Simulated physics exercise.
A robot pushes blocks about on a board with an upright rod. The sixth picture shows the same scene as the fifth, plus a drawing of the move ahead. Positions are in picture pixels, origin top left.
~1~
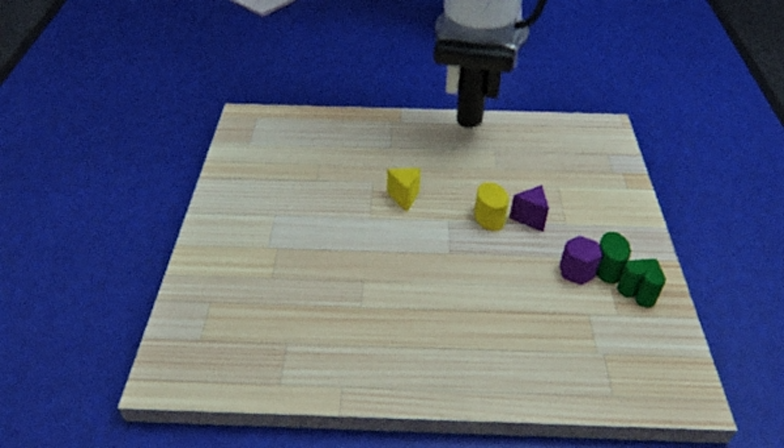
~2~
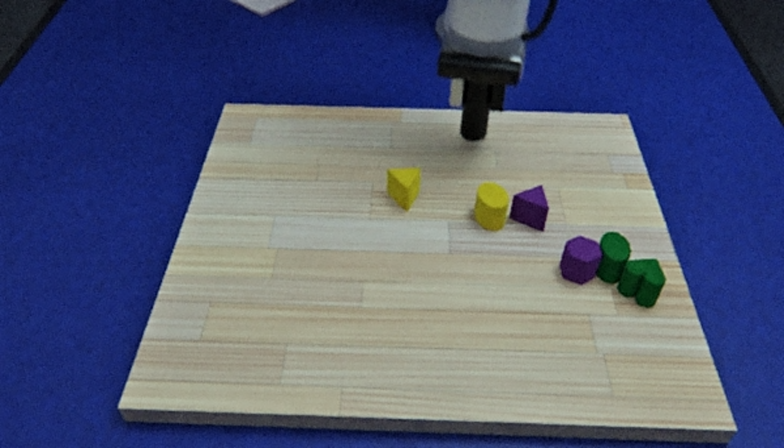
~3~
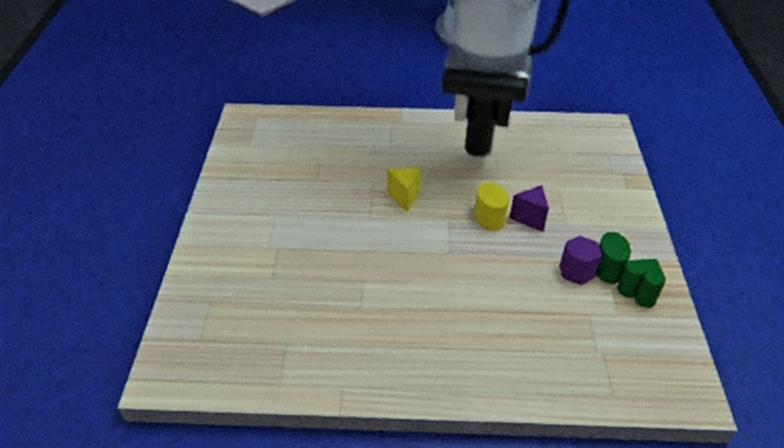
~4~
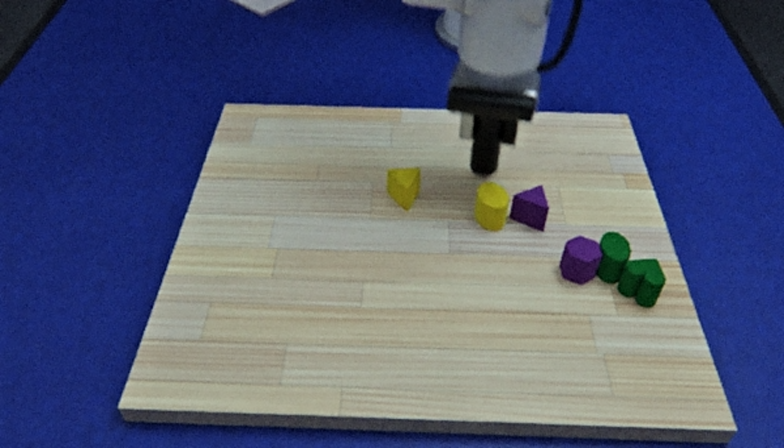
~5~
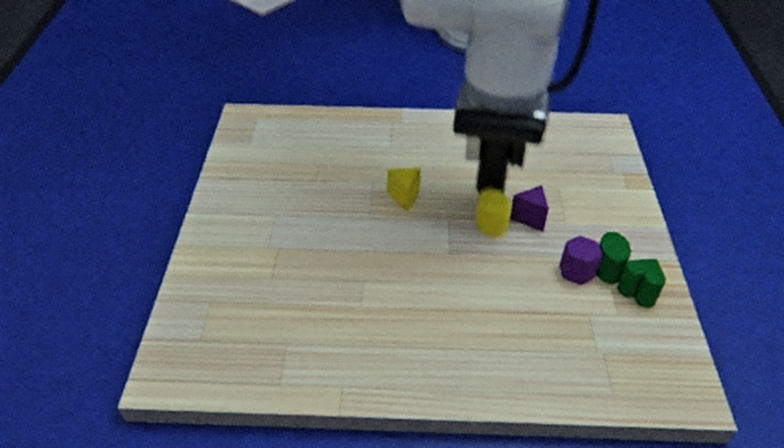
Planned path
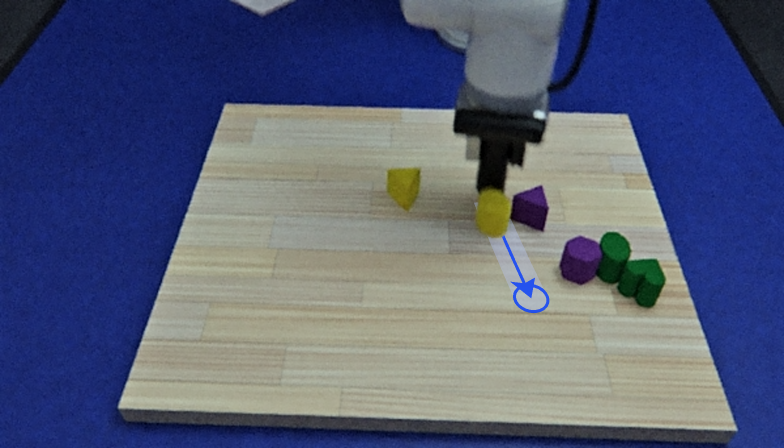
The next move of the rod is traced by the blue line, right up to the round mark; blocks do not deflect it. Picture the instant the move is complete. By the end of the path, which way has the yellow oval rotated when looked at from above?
Looking down, it rotates clockwise.
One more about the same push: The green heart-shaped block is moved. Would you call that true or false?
My answer: False.
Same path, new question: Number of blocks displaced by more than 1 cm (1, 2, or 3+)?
It shifts a single block.
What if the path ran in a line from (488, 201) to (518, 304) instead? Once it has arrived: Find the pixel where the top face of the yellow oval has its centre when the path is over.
At (528, 312).
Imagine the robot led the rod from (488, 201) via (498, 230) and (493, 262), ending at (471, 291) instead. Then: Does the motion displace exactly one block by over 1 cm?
In short: Yes.
The drawn path runs in a line from (488, 201) to (531, 298).
What follows on the original path. One third of the way, rod at (503, 218); yellow oval at (505, 233).
Two thirds of the way, rod at (518, 250); yellow oval at (512, 267), turned 30° clockwise.
At the end, rod at (534, 285); yellow oval at (511, 296), turned 85° clockwise; purple triangle not moved; green heart-shaped block not moved.
